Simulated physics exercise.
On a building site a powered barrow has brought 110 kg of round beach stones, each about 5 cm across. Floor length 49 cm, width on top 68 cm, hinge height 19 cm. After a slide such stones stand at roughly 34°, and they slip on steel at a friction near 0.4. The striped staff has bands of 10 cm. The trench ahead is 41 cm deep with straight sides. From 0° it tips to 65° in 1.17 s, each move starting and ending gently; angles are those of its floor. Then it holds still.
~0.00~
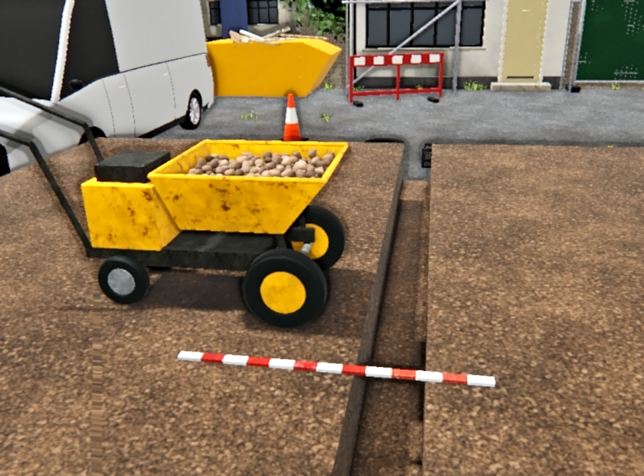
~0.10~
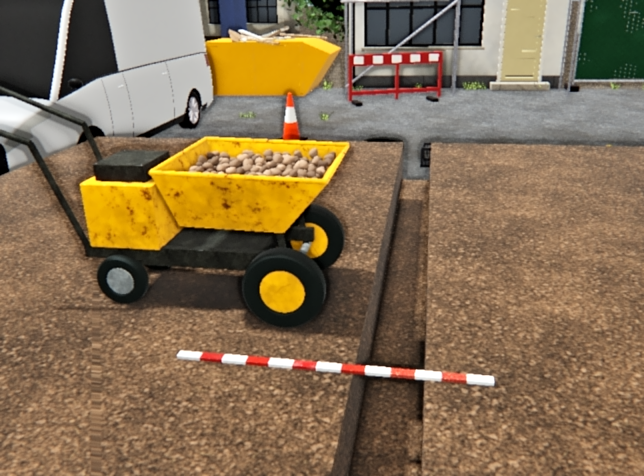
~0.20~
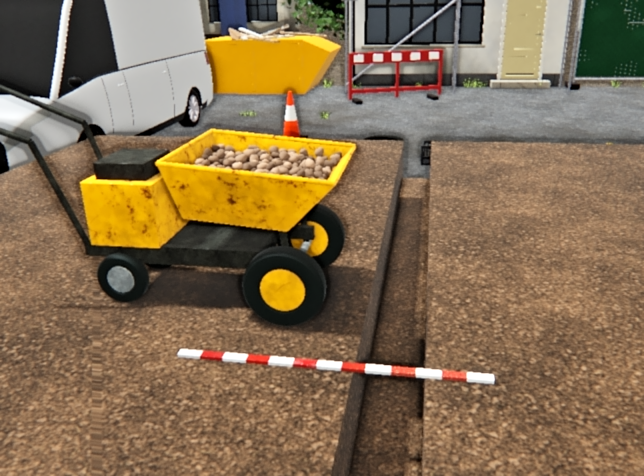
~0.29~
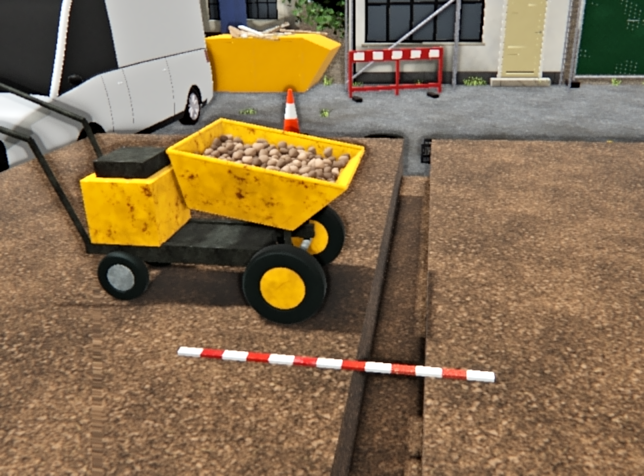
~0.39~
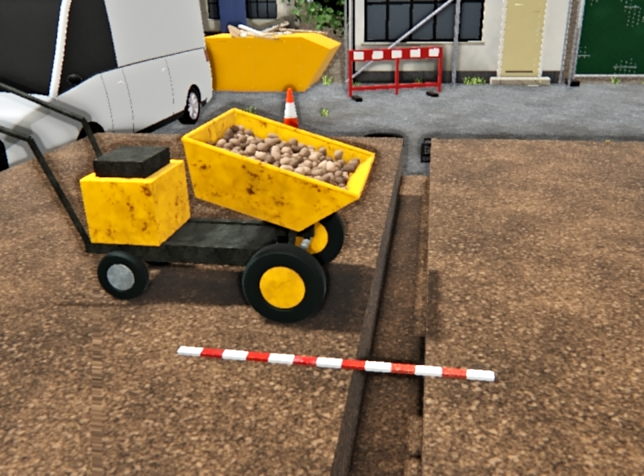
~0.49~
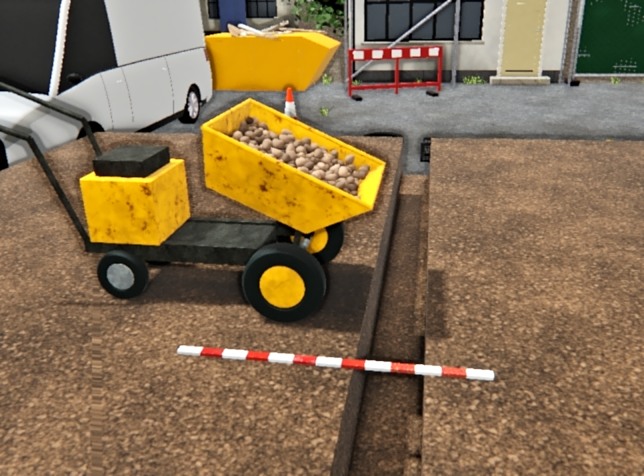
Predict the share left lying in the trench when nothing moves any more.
About 32 per cent.
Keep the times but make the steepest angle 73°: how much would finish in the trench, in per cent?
In that case some 30 per cent.
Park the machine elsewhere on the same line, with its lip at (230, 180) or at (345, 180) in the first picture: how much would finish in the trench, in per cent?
About 75 and 15 per cent.
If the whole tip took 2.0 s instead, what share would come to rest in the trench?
It would be near 40 per cent.
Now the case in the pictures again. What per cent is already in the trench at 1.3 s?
Some 5 per cent.
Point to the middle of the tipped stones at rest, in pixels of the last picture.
Near (458, 296).
After 0.9 s the floor is at 55°; 100 % in the tray; the foremost stones are at (409, 243).
After 1.3 s the floor is at 65°; 62 % in the tray, 3 % in the trench, 34 % past the trench; the foremost stones are at (501, 300).
After 1.6 s the floor is at 65°; 27 % in the tray, 8 % in the trench, 65 % past the trench; the foremost stones are at (593, 298).
After 3.6 s the floor is at 65°; 0 % in the tray, 32 % in the trench, 68 % past the trench; the foremost stones are past the picture's edge.
